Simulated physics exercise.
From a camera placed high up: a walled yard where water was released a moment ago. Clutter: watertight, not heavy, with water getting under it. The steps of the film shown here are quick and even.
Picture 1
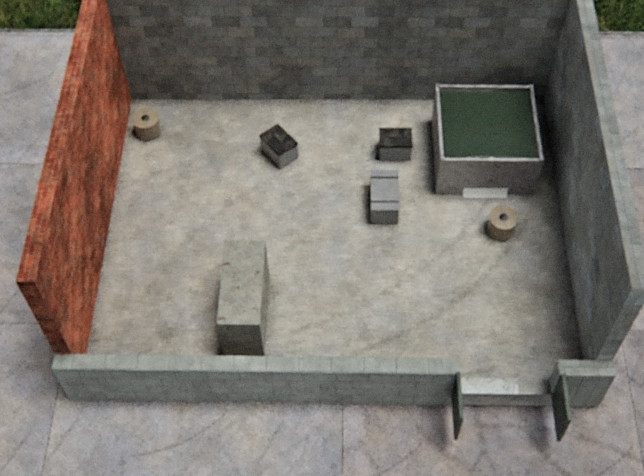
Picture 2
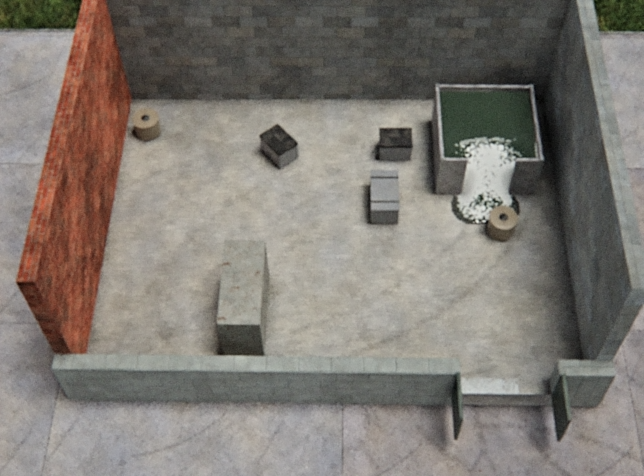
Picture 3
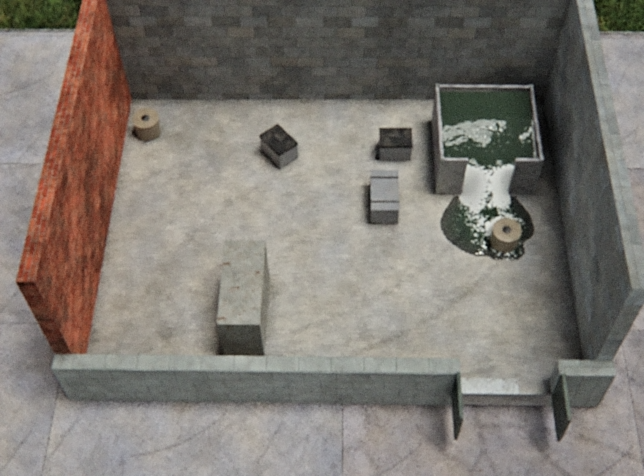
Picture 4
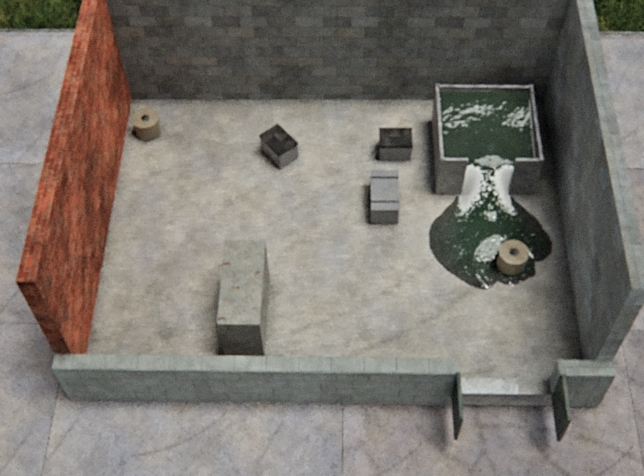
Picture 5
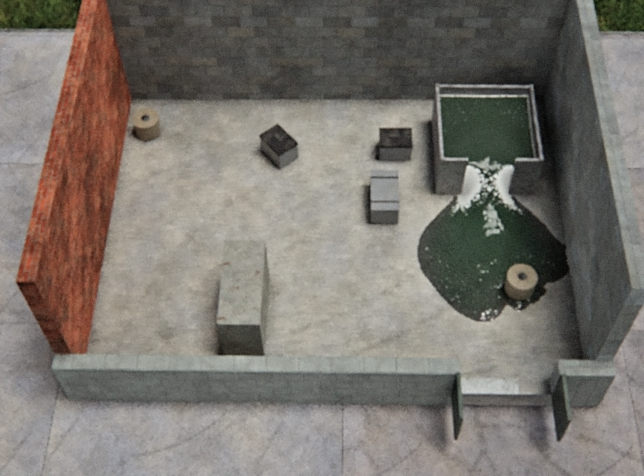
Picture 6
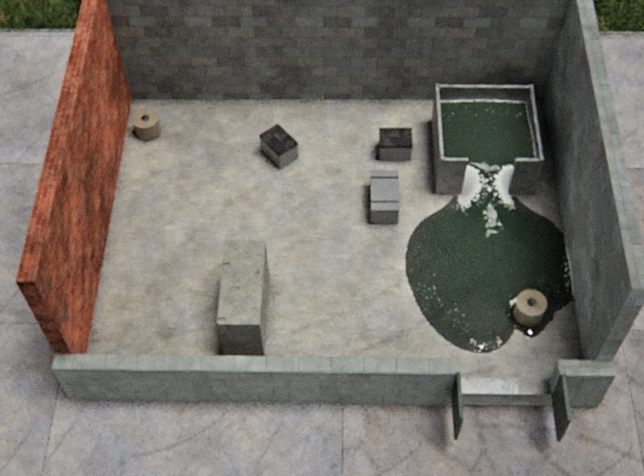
Round tan tub sliding slowly forward and slightly right across a walled yard as dark green water pours from a tank and spreads.
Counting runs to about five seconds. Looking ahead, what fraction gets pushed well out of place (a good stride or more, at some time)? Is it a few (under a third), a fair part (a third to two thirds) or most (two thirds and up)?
A few.
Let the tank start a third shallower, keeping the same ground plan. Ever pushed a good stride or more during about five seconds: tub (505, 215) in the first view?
Answer: It went the full distance.
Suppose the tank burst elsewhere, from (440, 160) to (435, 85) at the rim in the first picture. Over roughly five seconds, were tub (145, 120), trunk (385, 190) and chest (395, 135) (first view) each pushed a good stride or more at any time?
Taking them one at a time, the first gets shoved clear, the second gets shoved clear and the third gets shoved clear.
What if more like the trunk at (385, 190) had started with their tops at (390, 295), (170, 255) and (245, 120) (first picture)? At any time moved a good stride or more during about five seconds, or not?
One after the other: Shifted that much, under that, not that far.
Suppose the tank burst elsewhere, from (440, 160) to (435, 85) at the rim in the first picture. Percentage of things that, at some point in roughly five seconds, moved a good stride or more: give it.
Around 80 in a hundred.
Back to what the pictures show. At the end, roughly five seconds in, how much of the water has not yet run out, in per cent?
That comes to roughly 68 parts in a hundred.
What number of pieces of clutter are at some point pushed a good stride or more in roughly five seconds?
1.
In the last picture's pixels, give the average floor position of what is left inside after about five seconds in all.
Around (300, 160).
A moment on, 1 of 5 are well off their spots; 0 afloat.
Next, 1 of 5 are well off their spots; 0 afloat.
Later, 1 of 5 are well off their spots; 0 afloat.
In the end, 1 of 5 are well off their spots, and 1 have been at some point; 0 afloat.
